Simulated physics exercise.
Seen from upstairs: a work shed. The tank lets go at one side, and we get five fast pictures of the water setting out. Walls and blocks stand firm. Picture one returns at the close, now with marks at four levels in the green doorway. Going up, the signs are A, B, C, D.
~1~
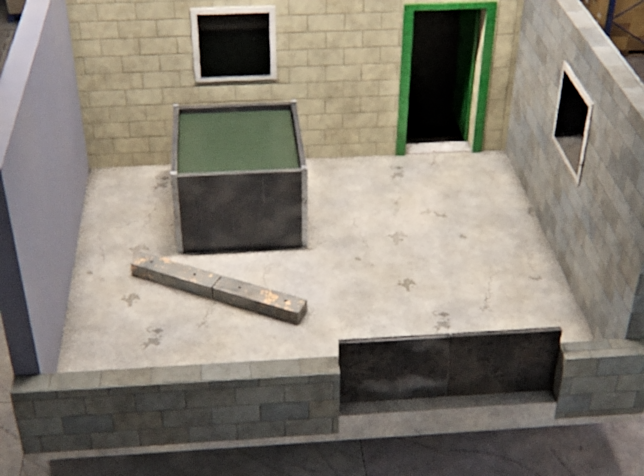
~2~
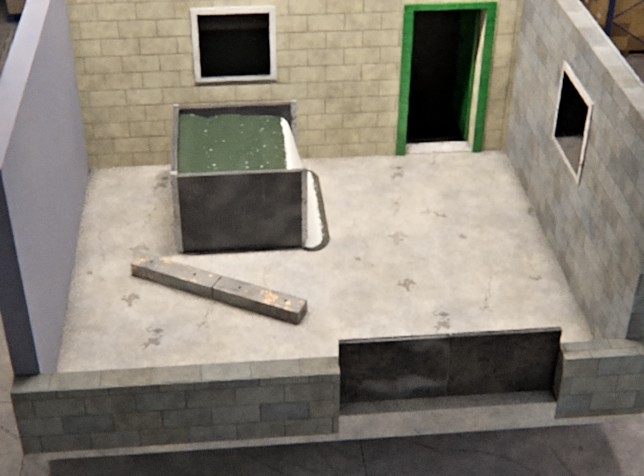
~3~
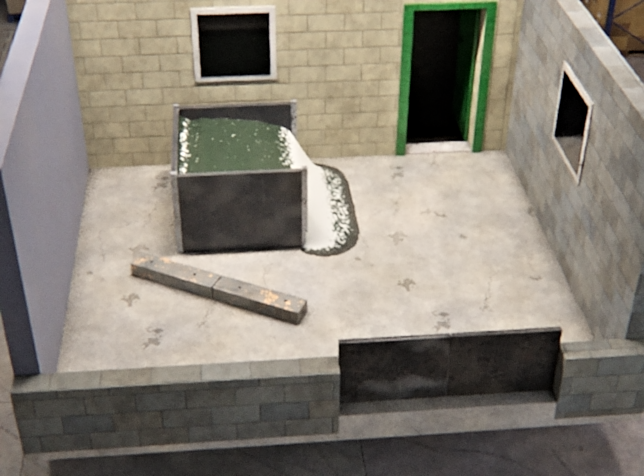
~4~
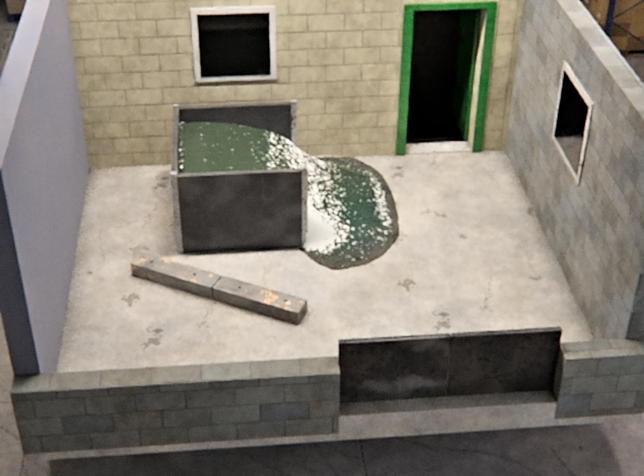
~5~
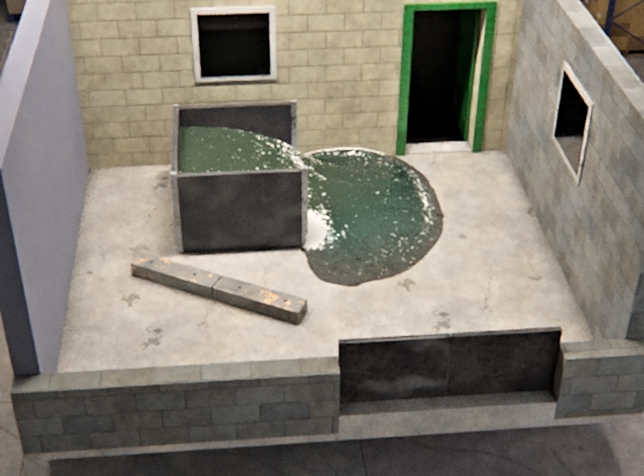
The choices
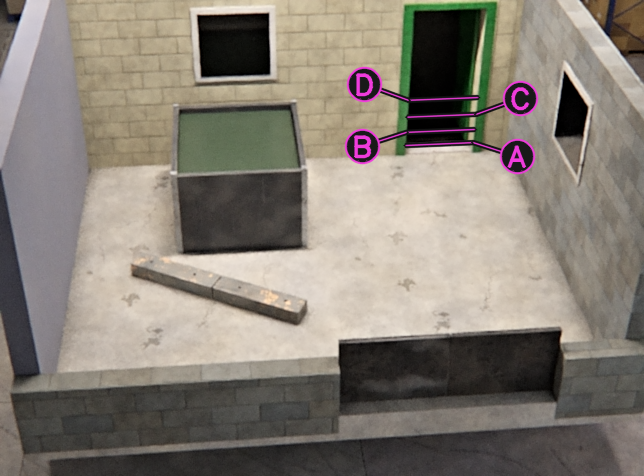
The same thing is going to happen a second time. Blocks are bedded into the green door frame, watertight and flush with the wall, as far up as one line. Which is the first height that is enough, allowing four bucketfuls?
B will do.
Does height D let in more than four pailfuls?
No, that is safe.
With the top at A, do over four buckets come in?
Yes, it does.
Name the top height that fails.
Here it is height A.
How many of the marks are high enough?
Three of the four.
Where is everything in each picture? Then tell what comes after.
Water in the tank at rest, its middle at (237, 143); foot of the green doorway at (438, 153); shut gate at (449, 345).
Water covers 2 % of the ground and shows as far out as (309, 248).
Water covers 5 % of the ground and shows as far out as (320, 166).
Water covers 10 % of the ground and shows as far out as (351, 160).
Water covers 17 % of the ground and shows as far out as (420, 252).
On the marked copy, A at (439, 144); B at (440, 130); C at (441, 115); D at (443, 98); from the bottom up A, B, C, D.
With A, about 10 bucketfuls get in.
With B, a bucket or two gets in.
With C, nothing gets over.
With D, nothing gets over.
